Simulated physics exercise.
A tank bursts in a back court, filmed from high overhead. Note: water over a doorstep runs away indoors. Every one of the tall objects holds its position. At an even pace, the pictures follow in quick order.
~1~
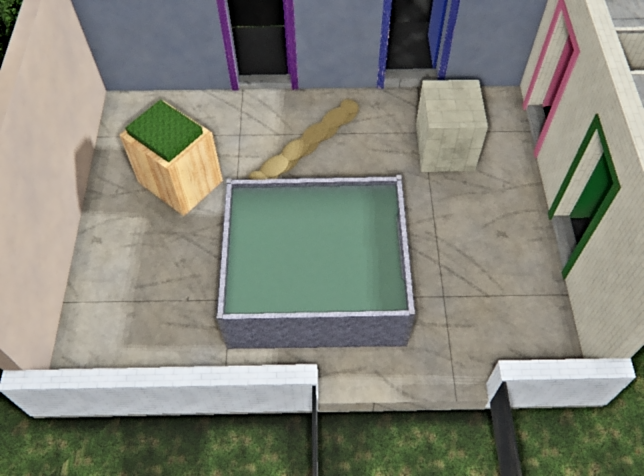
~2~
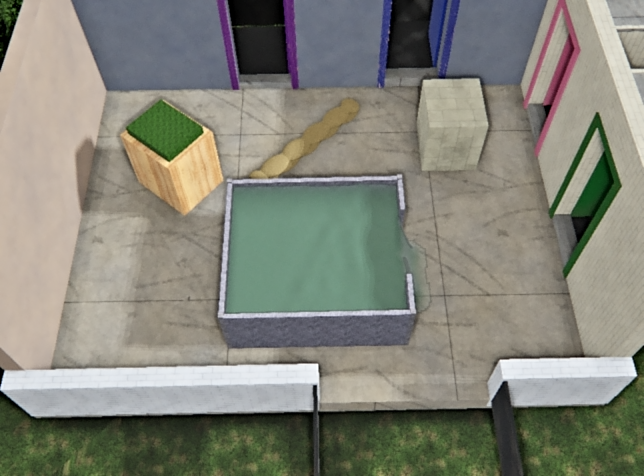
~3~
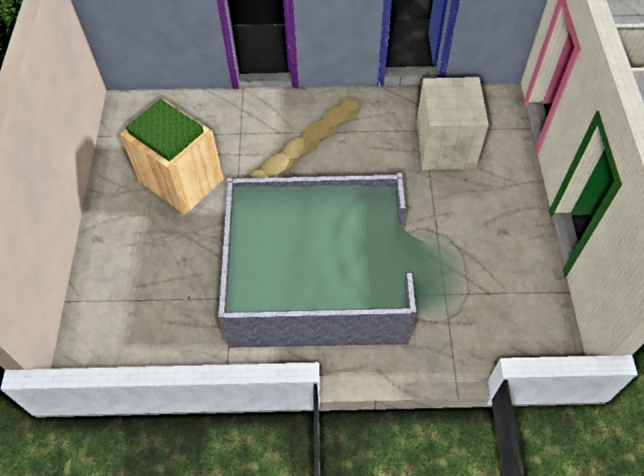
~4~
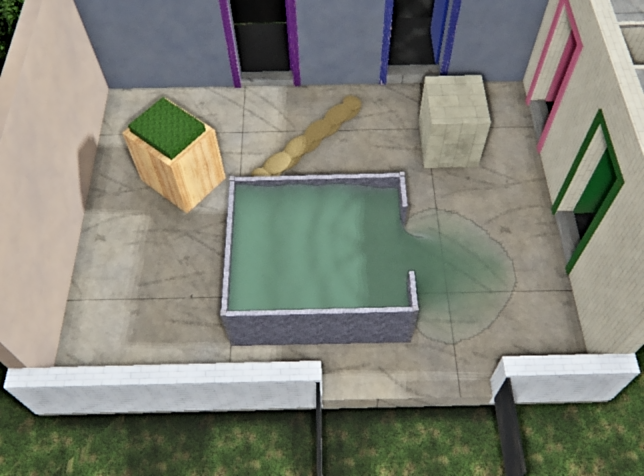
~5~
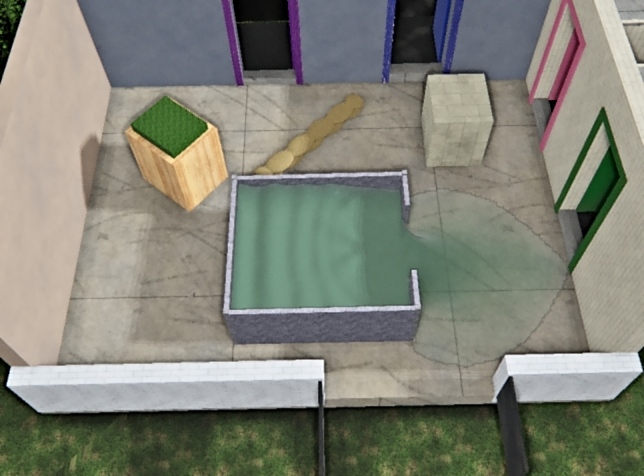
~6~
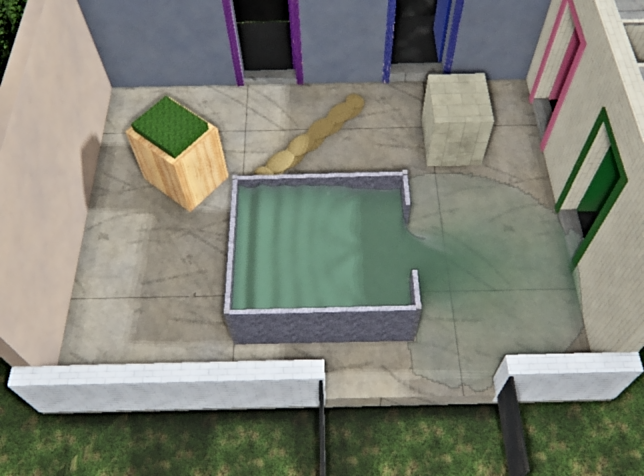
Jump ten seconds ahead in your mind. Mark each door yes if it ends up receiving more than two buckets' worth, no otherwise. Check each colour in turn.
Pink door - yes, green door - yes, blue door - no, purple door - no.
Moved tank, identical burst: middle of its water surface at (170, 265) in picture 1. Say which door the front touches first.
It's the door marked green.
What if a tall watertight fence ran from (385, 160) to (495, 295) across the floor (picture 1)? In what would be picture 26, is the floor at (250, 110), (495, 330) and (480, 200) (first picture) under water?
Taking the points in turn, they are high and dry, inundated and inundated.
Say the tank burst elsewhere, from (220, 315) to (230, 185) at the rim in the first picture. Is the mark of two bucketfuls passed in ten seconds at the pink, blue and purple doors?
In short: The pink one goes over, the blue one takes less, the purple one takes more.
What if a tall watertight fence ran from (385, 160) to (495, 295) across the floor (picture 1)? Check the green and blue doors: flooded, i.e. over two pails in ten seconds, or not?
Green door stays within, blue door stays within.
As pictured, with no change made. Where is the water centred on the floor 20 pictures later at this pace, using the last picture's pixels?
I'd mark it close to (411, 253).
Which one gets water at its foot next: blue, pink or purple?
It is the door marked pink.
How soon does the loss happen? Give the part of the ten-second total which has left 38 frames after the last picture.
Result, approximate: 75 per cent.
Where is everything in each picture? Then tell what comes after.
In the first picture, still water in the tank at (315, 247).
In the second picture, the front is at (411, 245), out from the gap at (400, 264).
In the third picture, the front is at (453, 250), out from the gap at (400, 264).
In the fourth picture, water pours out at (402, 263) and has run to (511, 280).
In the fifth picture, water pours out at (404, 262) and has run to (561, 267).
In the sixth picture, water pours out at (405, 261) and has run to (582, 247).
A moment on, water covers 25 % of the floor; the pink door wet at the sill, nothing in, the green door far over two buckets in, the blue door not reached, the purple door not reached.
Next, water covers 30 % of the floor; the pink door under two buckets in, the green door far over two buckets in, the blue door not reached, the purple door not reached.
Then, water covers 40 % of the floor; the pink door under two buckets in, the green door far over two buckets in, the blue door wet at the sill, nothing in, the purple door not reached.
Later, water covers 75 % of the floor; the pink door over two buckets in, the green door far over two buckets in, the blue door wet at the sill, nothing in, the purple door wet at the sill, nothing in.
In the end, water covers 95 % of the floor; the pink door over two buckets in, the green door far over two buckets in, the blue door wet at the sill, nothing in, the purple door wet at the sill, nothing in.
